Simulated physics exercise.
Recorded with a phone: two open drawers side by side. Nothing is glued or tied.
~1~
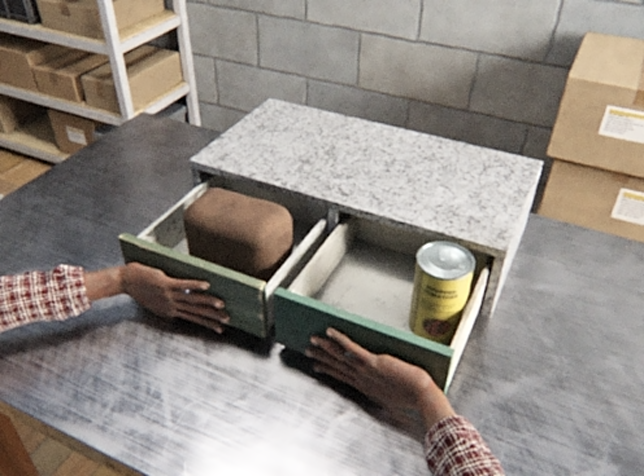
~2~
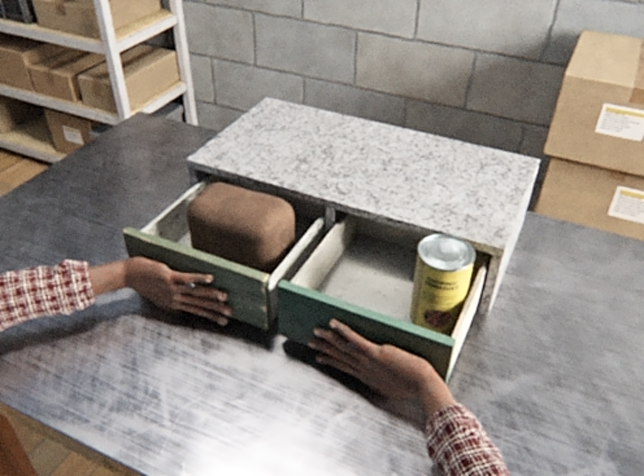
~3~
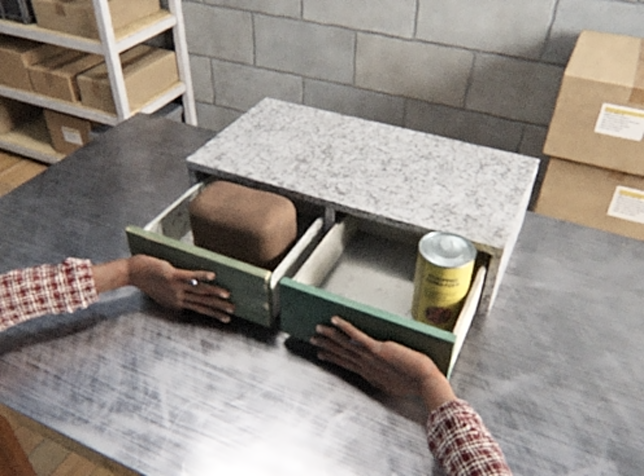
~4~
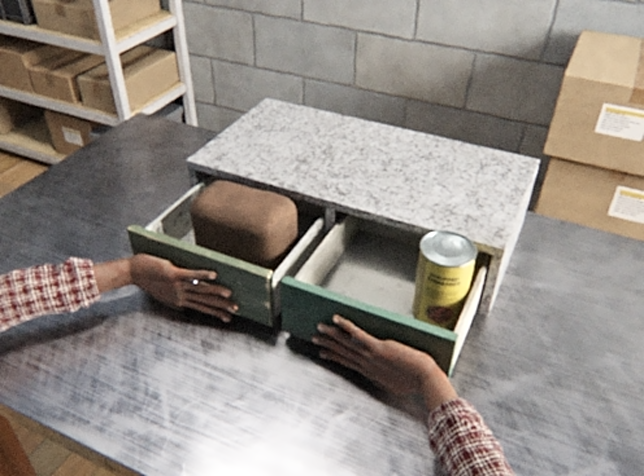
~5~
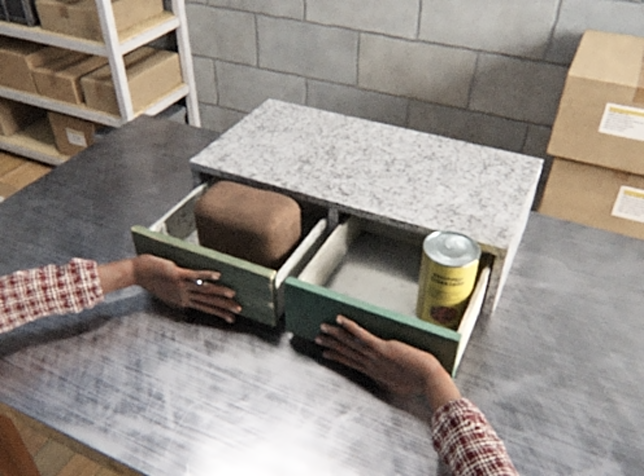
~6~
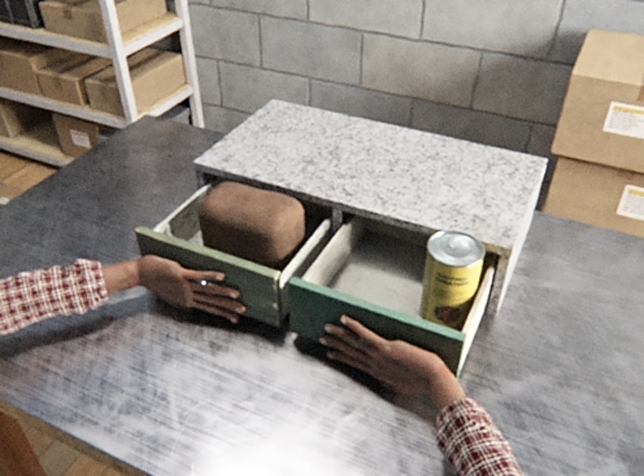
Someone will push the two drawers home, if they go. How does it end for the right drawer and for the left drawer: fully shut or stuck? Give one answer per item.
Right drawer - stuck; left drawer - stuck.
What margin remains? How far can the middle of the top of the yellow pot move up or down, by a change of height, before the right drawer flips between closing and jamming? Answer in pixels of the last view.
20 pixels down, roughly.
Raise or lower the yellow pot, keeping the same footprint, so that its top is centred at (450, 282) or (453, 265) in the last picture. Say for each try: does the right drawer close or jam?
Lab note - right drawer: Fully closed; held open.
Then, 0.36 s after the last picture, right drawer starting in; left drawer starting in.
Then, 1.24 s after the last picture, right drawer about half in; left drawer stopped, still ajar.
At rest, the right drawer jams; the left drawer jams.
